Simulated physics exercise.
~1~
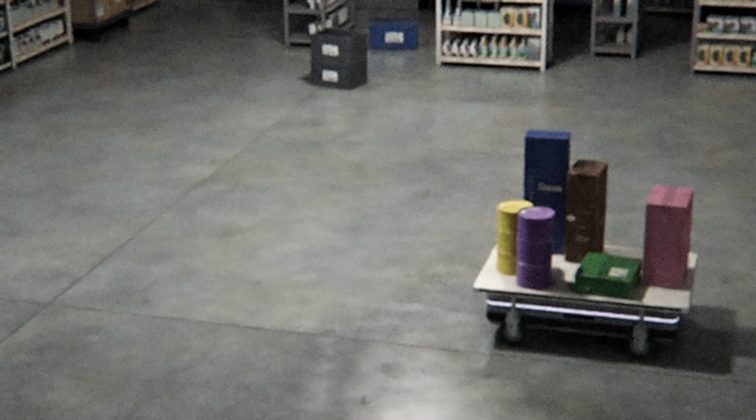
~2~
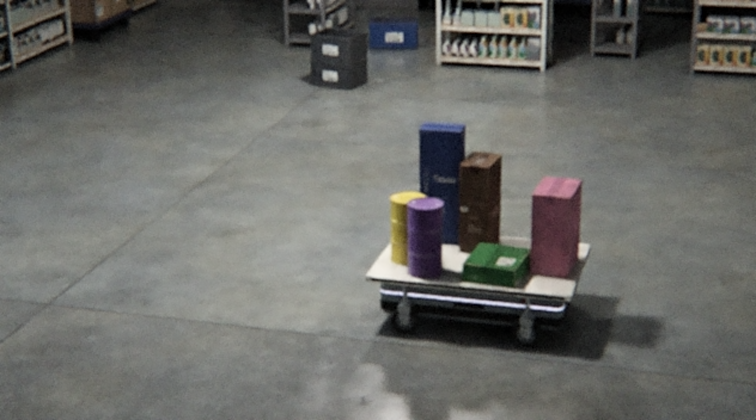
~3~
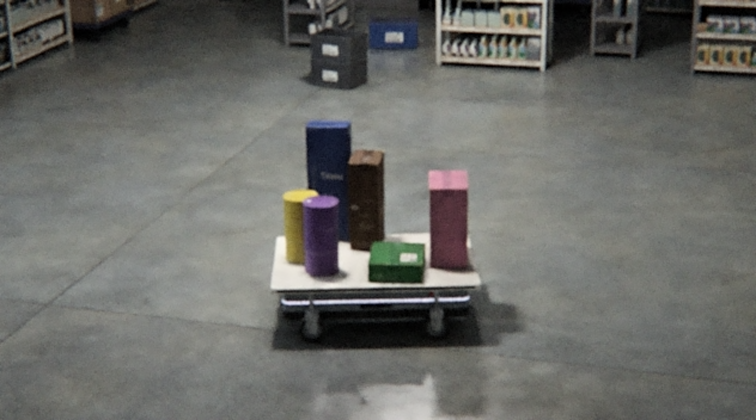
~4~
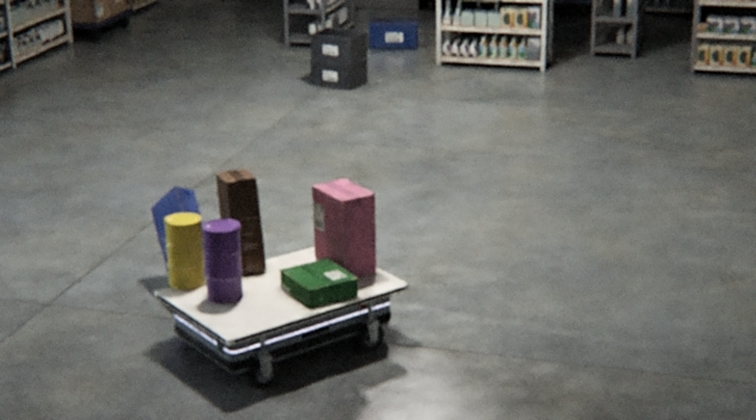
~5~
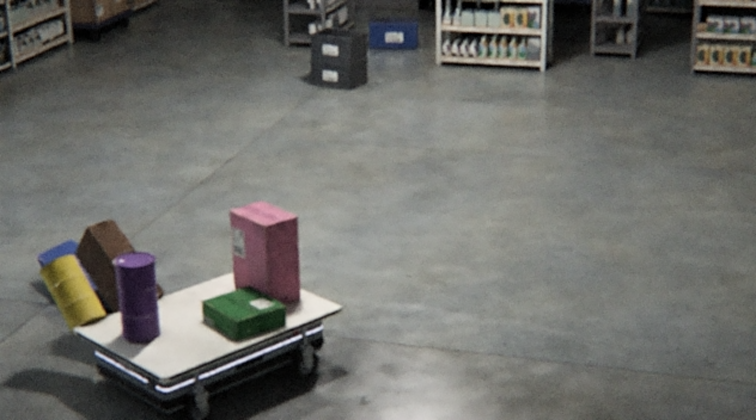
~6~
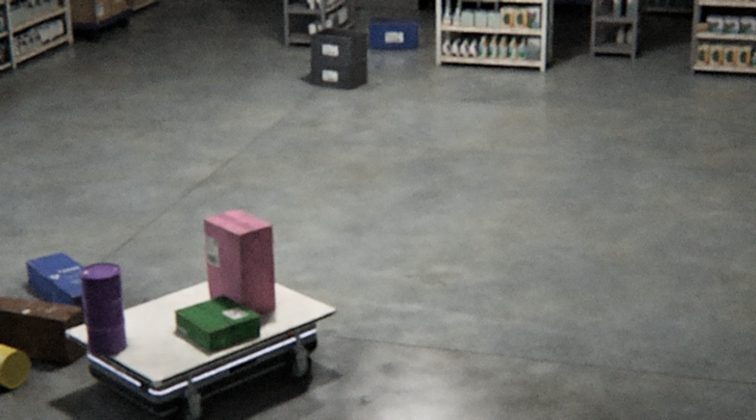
A flat cart loaded with boxes and canisters rolled left across a warehouse floor and turned, and the tall blue box tipped off first, followed by the yellow canister and brown box, leaving the purple canister, pink box and green parcel aboard.
